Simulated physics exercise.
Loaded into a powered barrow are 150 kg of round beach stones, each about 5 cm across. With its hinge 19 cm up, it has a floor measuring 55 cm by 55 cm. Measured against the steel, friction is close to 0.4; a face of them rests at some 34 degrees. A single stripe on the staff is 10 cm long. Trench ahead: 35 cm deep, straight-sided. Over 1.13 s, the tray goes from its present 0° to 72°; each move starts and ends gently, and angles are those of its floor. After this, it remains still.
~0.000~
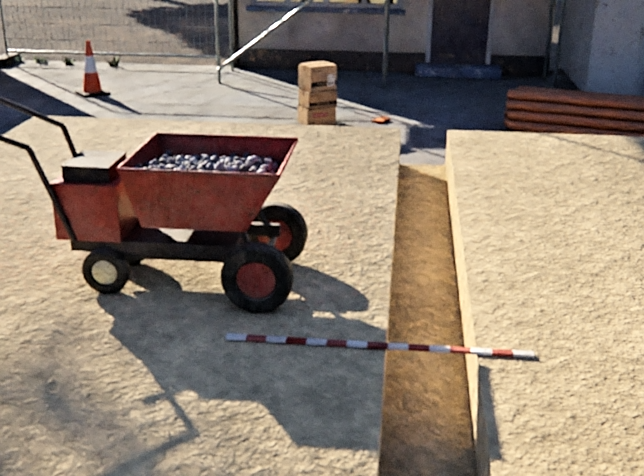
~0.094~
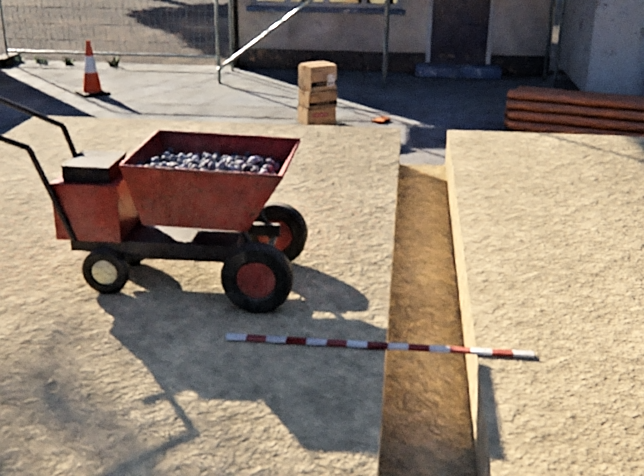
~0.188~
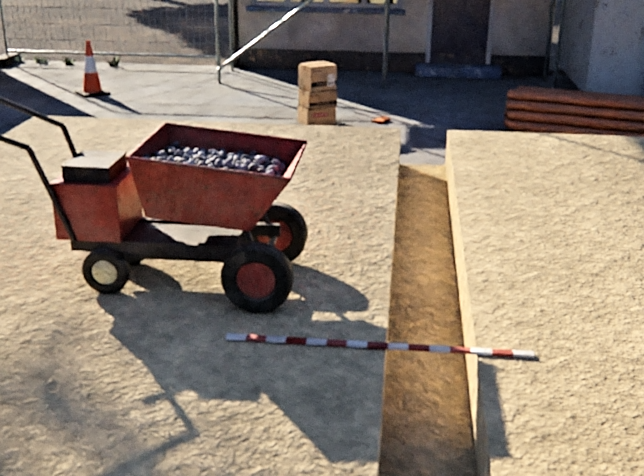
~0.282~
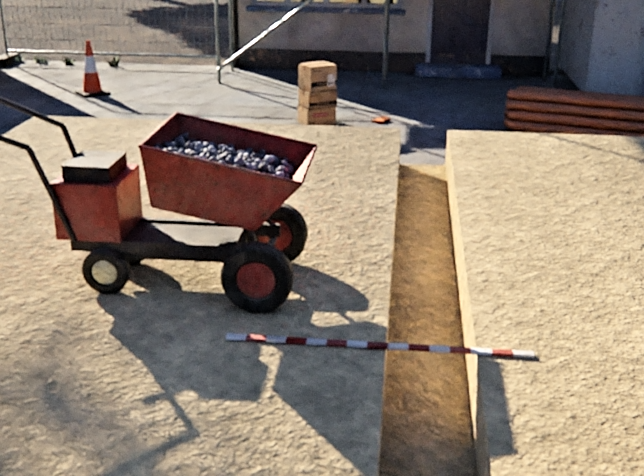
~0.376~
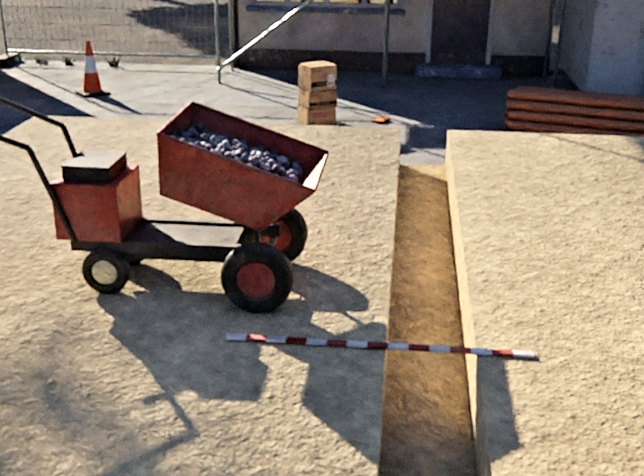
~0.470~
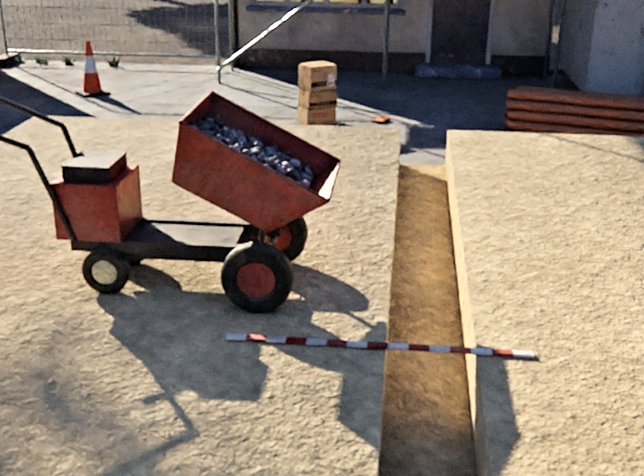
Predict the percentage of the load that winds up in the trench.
My prediction is about 99 per cent.
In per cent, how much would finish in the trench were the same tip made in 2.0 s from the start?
It would be near 100 percent.
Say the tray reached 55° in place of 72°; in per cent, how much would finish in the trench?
Then roughly 40 percent.
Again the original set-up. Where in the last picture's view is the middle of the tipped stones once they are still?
The stones end up centred near (426, 336).
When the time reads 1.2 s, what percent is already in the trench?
Around 35 per cent of it.
After 0.9 s the floor is at 61°; 100 % in the tray; the foremost stones are at (363, 232).
After 1.2 s the floor is at 72°; 62 % in the tray, 3 % short of the trench, 35 % in the trench; the foremost stones are at (462, 333).
After 1.6 s the floor is at 72°; 28 % in the tray, 3 % short of the trench, 69 % in the trench; the foremost stones are at (479, 316).
After 3.5 s the floor is at 72°; 0 % in the tray, 1 % short of the trench, 99 % in the trench; the foremost stones are at (495, 315).
